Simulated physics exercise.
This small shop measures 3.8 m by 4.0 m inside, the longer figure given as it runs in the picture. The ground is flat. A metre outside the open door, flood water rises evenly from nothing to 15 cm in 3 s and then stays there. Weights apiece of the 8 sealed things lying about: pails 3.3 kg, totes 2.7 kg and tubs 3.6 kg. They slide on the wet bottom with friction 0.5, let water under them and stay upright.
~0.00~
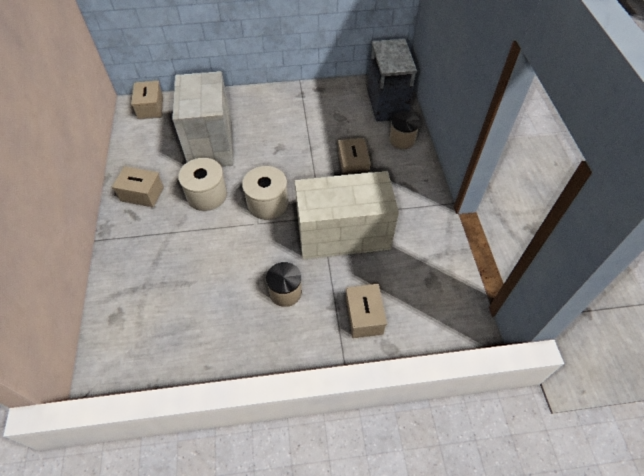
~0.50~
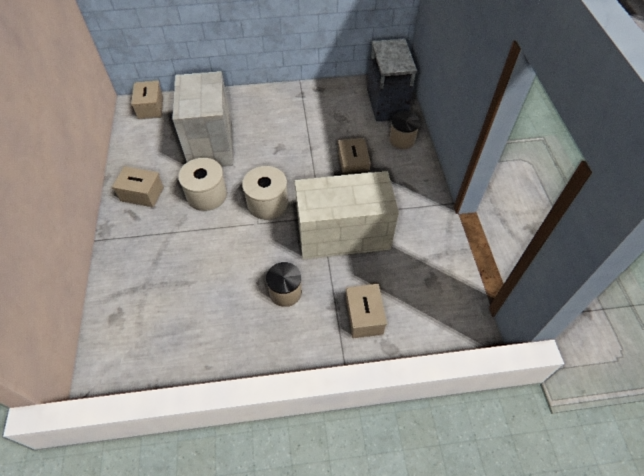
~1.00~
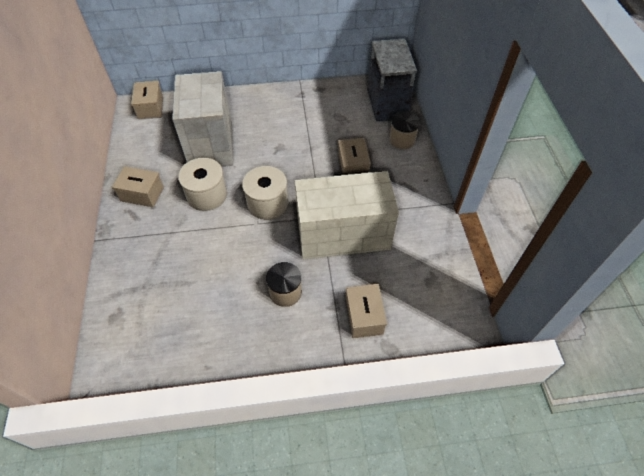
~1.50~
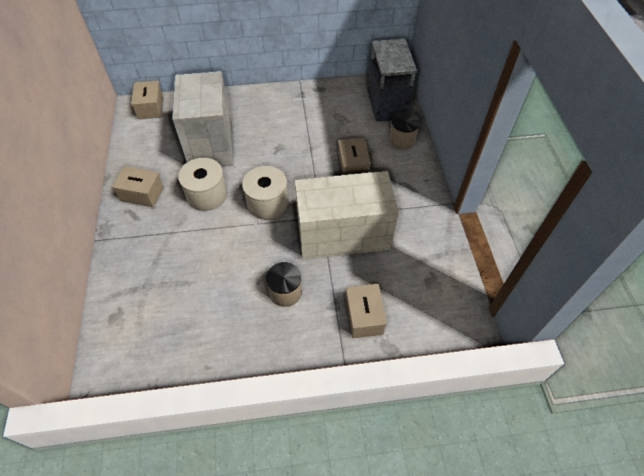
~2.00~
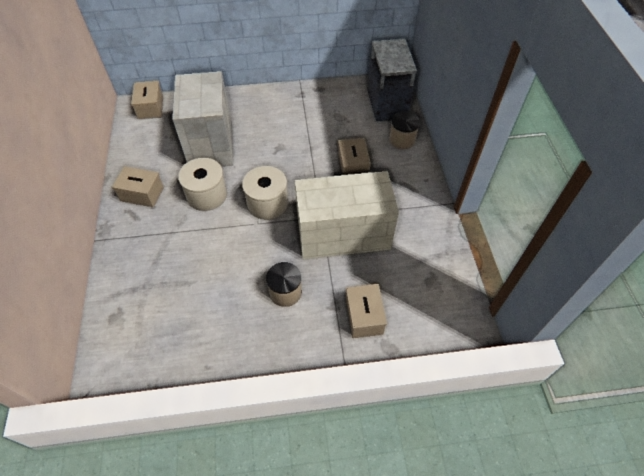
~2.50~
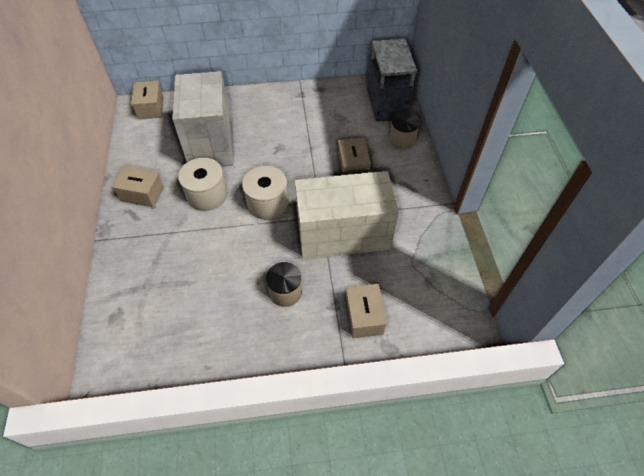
In a small shop with an open doorway on the right, boxes, round tubs and larger blocks stand about a dry grey floor. Greenish water spreads over the paving outside, in front of the low white wall and beyond the doorway, then covers the sill and edges just inside, while every object stays still.
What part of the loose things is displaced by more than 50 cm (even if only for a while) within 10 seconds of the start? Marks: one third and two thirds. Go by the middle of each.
That comes to from one to two thirds.
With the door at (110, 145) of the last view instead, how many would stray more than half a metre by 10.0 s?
In that case 4 of them.
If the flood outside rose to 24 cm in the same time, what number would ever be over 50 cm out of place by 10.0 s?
Then 5.
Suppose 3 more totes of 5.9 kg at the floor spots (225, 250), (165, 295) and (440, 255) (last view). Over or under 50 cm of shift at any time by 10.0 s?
In that order: Short of it, past it, more.
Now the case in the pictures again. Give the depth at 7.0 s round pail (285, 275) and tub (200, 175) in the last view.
About 6 and 1 cm.
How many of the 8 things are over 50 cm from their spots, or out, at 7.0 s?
I count 3.
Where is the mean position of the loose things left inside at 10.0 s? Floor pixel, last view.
Near (239, 149).
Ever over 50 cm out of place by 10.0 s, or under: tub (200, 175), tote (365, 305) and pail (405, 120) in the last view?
In turn: Less, more, short of it.
After 3.5 s 0 of 8 are over 50 cm from their spots; 0 afloat.
After 4.5 s 1 of 8 are over 50 cm from their spots; 1 afloat.
After 7.0 s 3 of 8 are over 50 cm from their spots; 2 afloat.
After 10.0 s 4 of 8 are over 50 cm from their spots, and 4 have been at some point; 8 afloat.
